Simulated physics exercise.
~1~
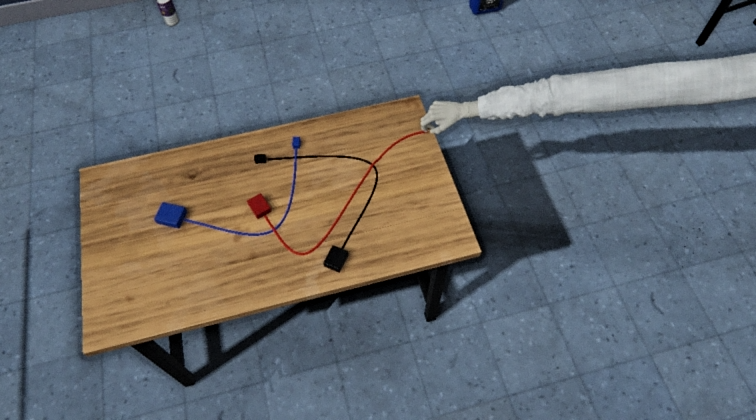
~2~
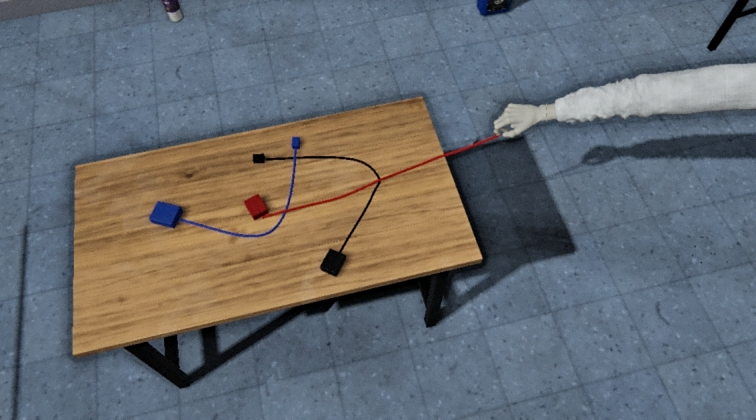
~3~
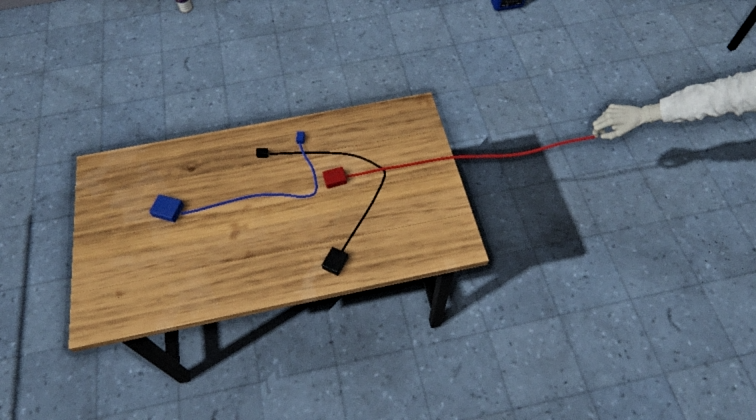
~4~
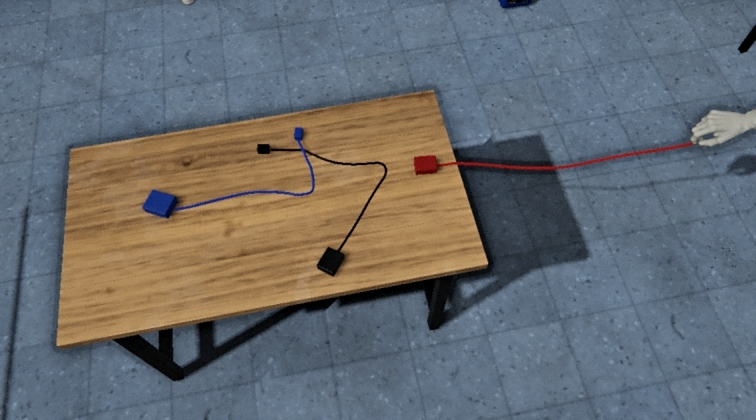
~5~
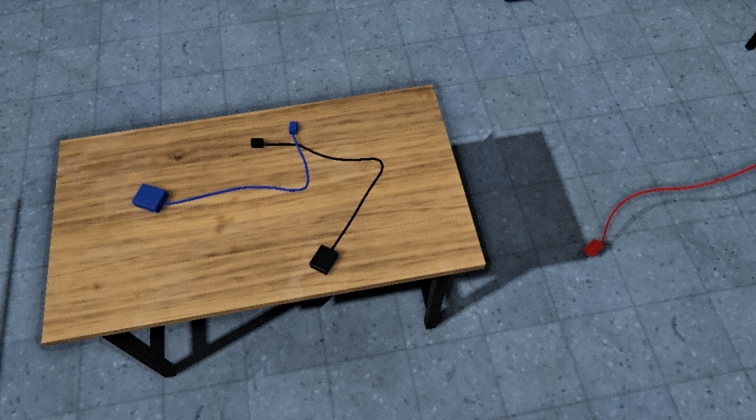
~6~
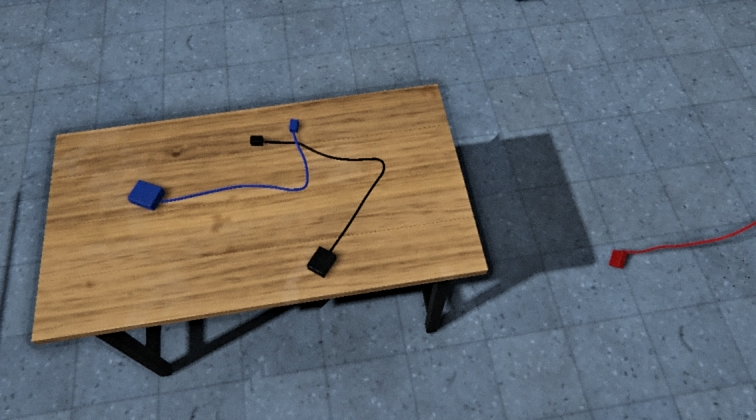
A pale-sleeved arm reaches in from the right over a wooden table with black legs on a blue-grey tiled floor, seen from above at a slowly drifting angle. Three leads with block chargers cross on top, with blue at the left, red in the middle and black near the front edge. The hand pulls the red lead rightwards until it straightens, then drags its charger across the wood, nudging the blue and black leads. The red charger slides over the right edge and drops to the floor, trailing its lead, while the blue and black chargers remain on the table.
